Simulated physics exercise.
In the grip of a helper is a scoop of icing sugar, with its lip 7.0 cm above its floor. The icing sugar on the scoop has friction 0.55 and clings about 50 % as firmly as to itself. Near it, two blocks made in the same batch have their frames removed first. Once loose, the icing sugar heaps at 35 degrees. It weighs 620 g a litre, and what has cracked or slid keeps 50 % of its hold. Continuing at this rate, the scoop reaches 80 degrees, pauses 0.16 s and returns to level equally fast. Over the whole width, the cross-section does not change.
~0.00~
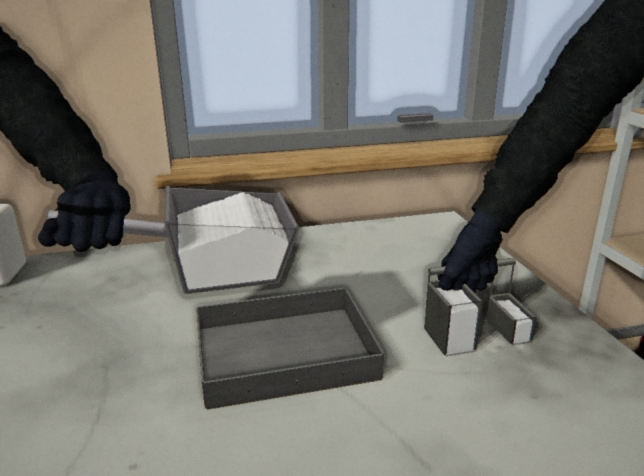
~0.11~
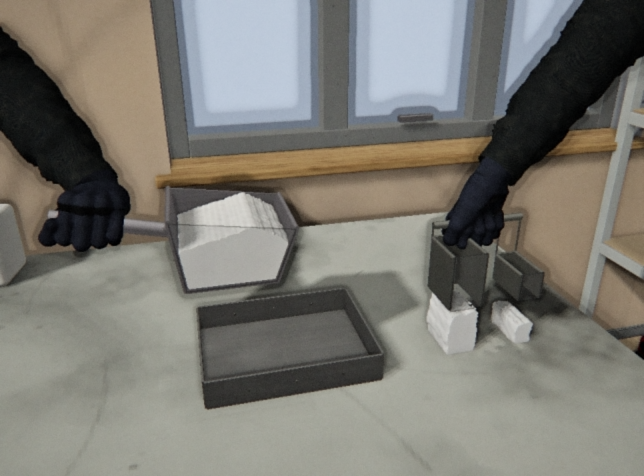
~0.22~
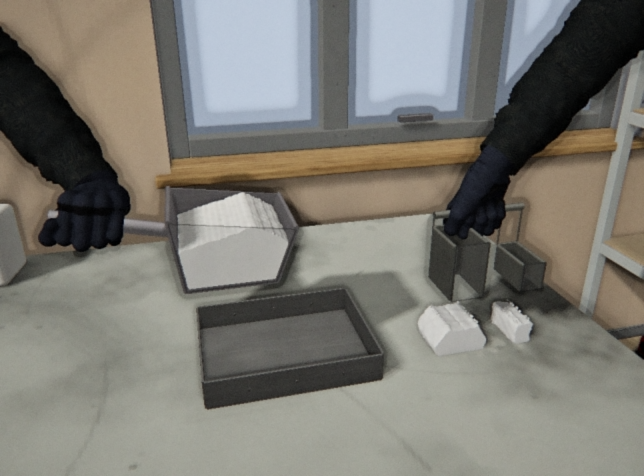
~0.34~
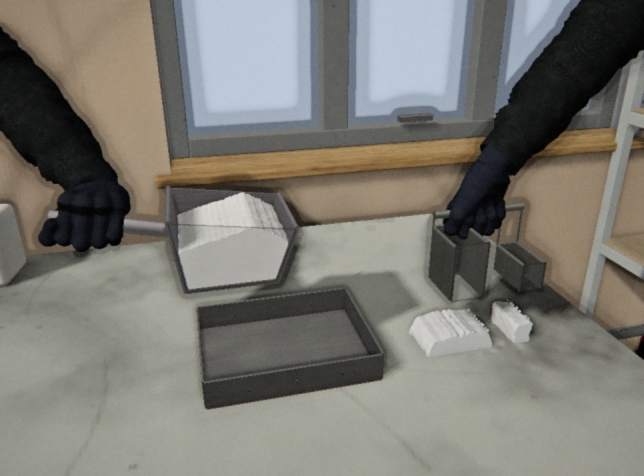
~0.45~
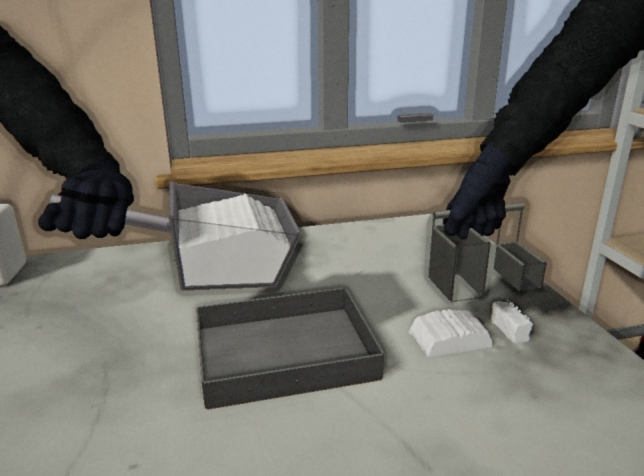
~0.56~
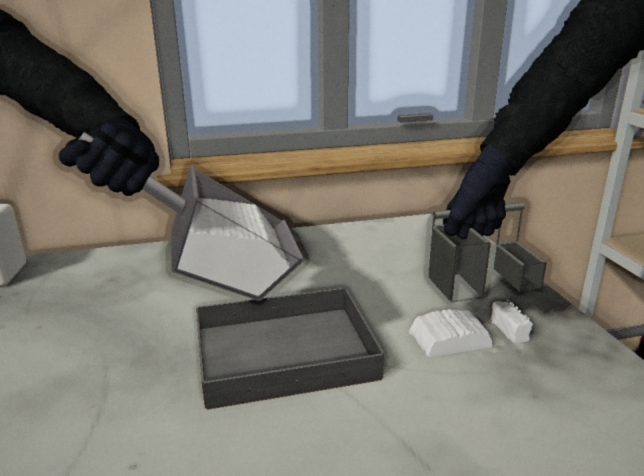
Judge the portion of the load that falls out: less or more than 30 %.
The portion of the load that falls out is higher than 30 %.
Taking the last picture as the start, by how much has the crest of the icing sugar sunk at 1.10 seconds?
By my estimate, near 5.0 cm.
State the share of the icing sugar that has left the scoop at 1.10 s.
50 per cent.
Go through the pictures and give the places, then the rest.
In the first frame, lip at (294, 228), tilt 0 degrees; highest point of the icing sugar at (247, 229); test blocks 7.8 cm, 3.7 cm high (left to right).
In the second frame, lip at (294, 228), tilt 0 degrees; highest point of the icing sugar at (247, 229); test blocks 7.2 cm, 3.7 cm high (left to right).
In the third frame, lip at (294, 228), tilt 0 degrees; highest point of the icing sugar at (247, 229); test blocks 4.7 cm, 3.7 cm high (left to right).
In the fourth frame, lip at (294, 228), tilt 0 degrees; highest point of the icing sugar at (247, 229); test blocks 3.7 cm, 3.7 cm high (left to right).
In the fifth frame, lip at (297, 233), tilt 5 degrees; highest point of the icing sugar at (250, 230); test blocks 3.7 cm, 3.7 cm high (left to right).
In the sixth frame, lip at (300, 258), tilt 29 degrees; highest point of the icing sugar at (196, 232); test blocks 3.7 cm, 3.7 cm high (left to right).
By 0.81 s, the scoop is at 79 degrees and 0 % has left it.
By 1.10 s, the scoop is at 73 degrees and 49 % has left it.
By 1.40 s, the scoop is at 5 degrees and 56 % has left it.
By 1.69 s, the scoop is at 0 degrees and 56 % has left it.
By 1.80 s, at the end, the scoop is at 0 degrees and 56 % has left it.
